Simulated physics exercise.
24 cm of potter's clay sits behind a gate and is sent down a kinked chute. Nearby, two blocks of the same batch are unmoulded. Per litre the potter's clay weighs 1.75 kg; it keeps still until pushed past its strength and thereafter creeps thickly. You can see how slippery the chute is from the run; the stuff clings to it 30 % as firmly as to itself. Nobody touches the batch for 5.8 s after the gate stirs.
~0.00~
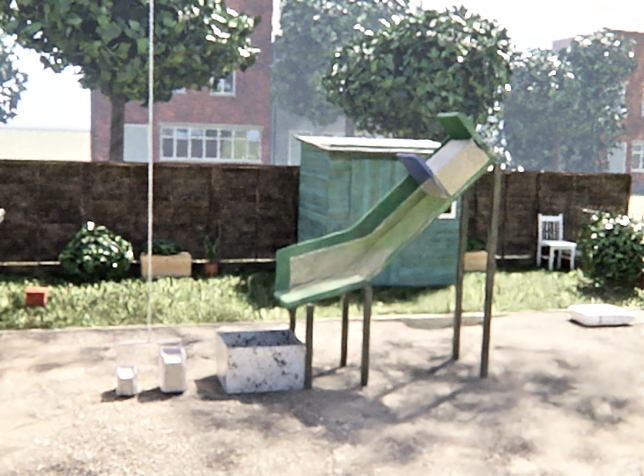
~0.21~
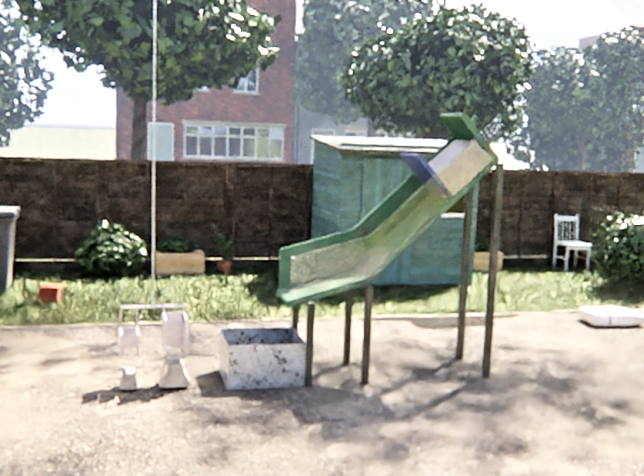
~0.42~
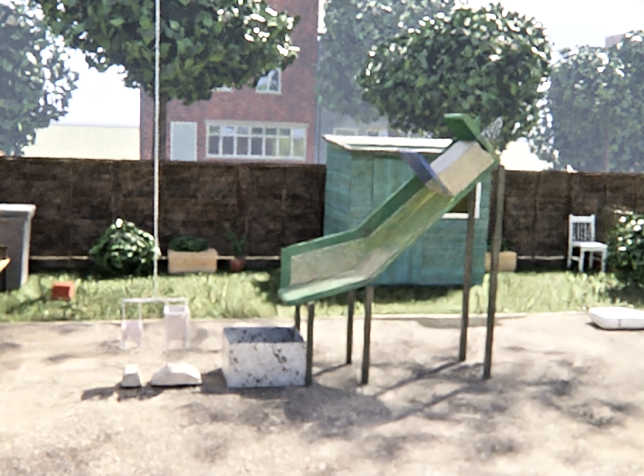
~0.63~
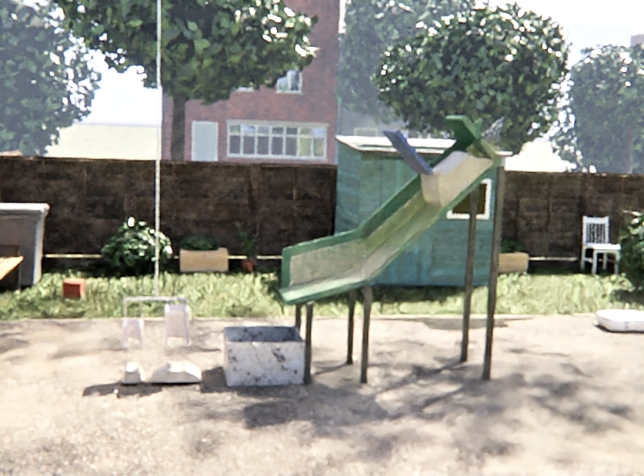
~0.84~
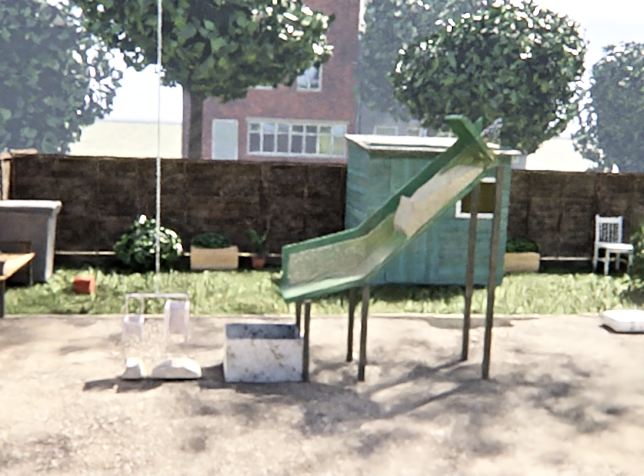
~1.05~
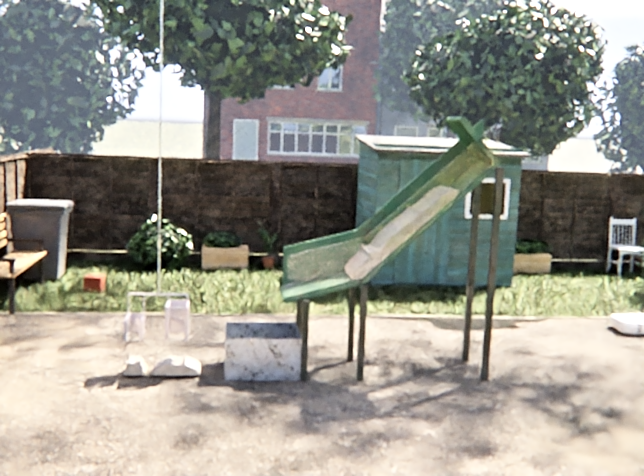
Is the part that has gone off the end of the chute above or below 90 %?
Above.
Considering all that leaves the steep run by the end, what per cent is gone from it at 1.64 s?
Near 100 in a hundred.
By 1.64 s, none is on the steep run, 71 % on the flatter one and 29 % past the end.
By 2.34 s, none is on the steep run, none on the flatter one and 100 % past the end.
By 3.04 s, none is on the steep run, none on the flatter one and 100 % past the end.
By 3.74 s, none is on the steep run, none on the flatter one and 100 % past the end.
By 6.14 s, at the end, none is on the steep run, none on the flatter one and 100 % past the end.
